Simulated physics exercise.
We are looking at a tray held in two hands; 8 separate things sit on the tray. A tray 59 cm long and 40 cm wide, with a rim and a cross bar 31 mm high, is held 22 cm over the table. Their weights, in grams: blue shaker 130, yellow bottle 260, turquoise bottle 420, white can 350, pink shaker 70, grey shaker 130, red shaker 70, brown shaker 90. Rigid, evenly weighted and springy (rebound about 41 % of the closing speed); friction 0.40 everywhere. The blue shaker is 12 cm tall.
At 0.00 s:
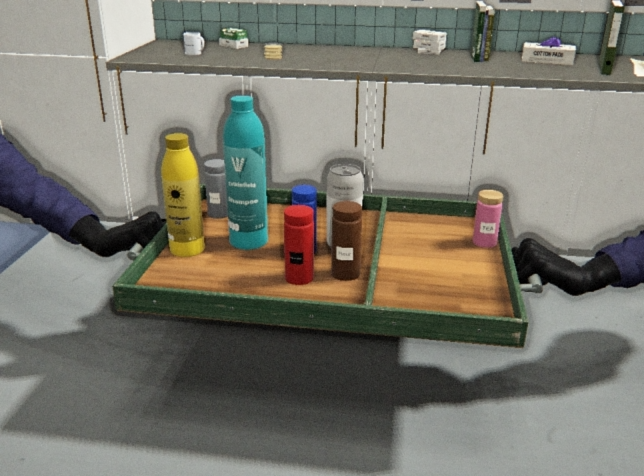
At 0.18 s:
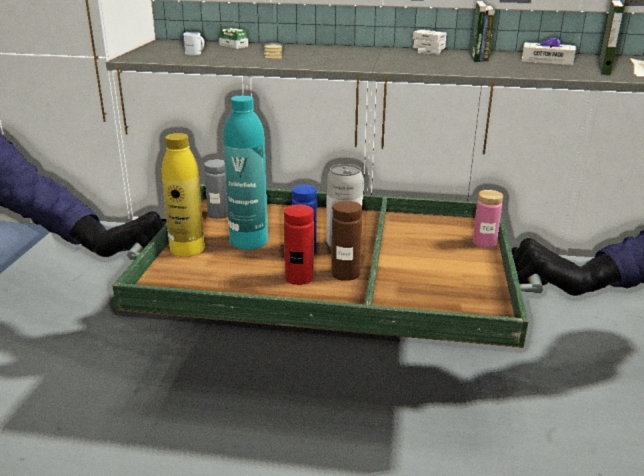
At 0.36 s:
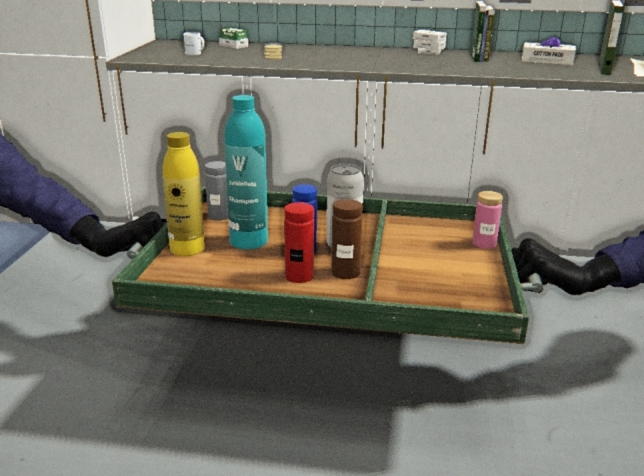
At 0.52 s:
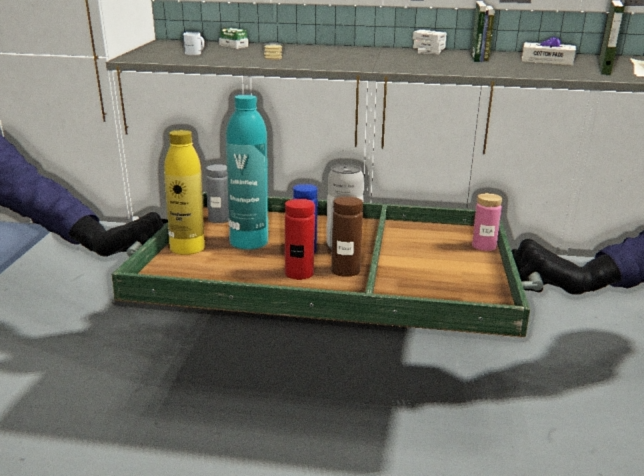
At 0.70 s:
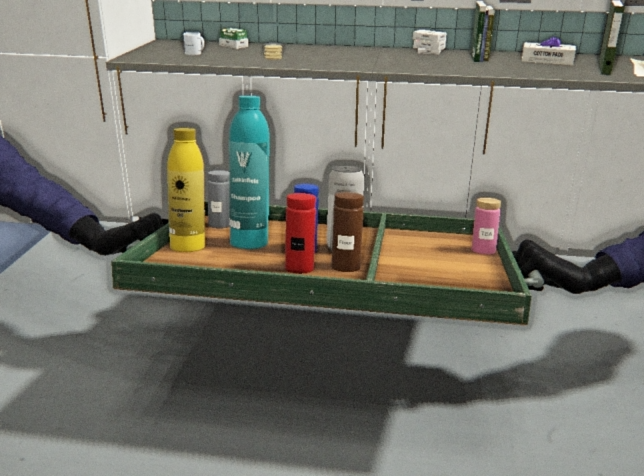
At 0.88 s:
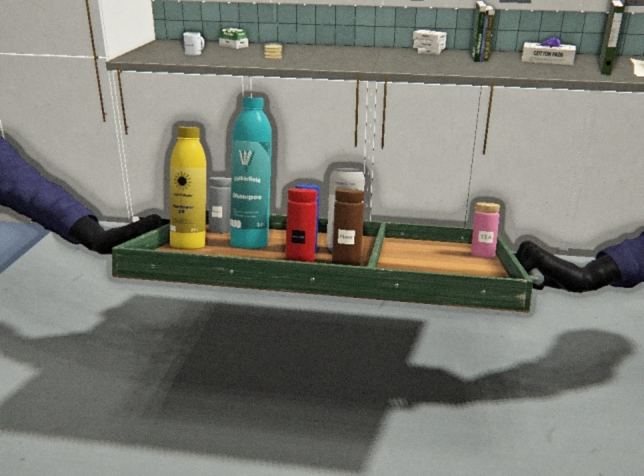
A green-rimmed tray of colorful bottles, shakers and a can was held up by two gloved hands, level at first, then gradually tilted with its far edge dipping while everything stayed upright on it.
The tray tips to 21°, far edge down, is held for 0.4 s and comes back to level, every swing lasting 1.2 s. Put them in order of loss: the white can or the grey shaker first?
Of the two named, the second: The grey shaker.
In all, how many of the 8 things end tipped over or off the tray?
That comes to 7.
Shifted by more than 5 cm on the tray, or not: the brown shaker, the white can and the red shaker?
The brown shaker ends elsewhere; the white can ends elsewhere; the red shaker ends elsewhere.
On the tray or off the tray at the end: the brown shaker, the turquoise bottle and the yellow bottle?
The brown shaker is still on the tray; the turquoise bottle ends off the tray; the yellow bottle finishes off the tray.
Around 1.48 s, tilt 21°, far edge down; turquoise bottle now off the tray; grey shaker tipped 27° against what carries it near (226, 208); blue shaker tipped 61° against what carries it.
Around 1.88 s, tilt 20°, far edge down; yellow bottle and grey shaker now off the tray; white can tipped 60° against what carries it near (351, 214); blue shaker on its side.
Around 2.18 s, tilt 14°, far edge down; white can tipped 73° against what carries it near (349, 211); blue shaker on its side; brown shaker tipped 67° against what carries it.
Around 2.68 s, tilt 1°, far edge down; white can tipped 73° against what carries it near (347, 195); blue shaker on its side; brown shaker tipped 68° against what carries it.
Finally (5.3 s), off the tray, yellow bottle, turquoise bottle and grey shaker; on their side or leaning hard on the tray, blue shaker, white can, red shaker and brown shaker; pink shaker still in place (within 5 cm). Final places as that camera would see them, white can near (342, 194), grey shaker near (347, 242). White can went at 1.84 s; grey shaker went at 1.50 s.
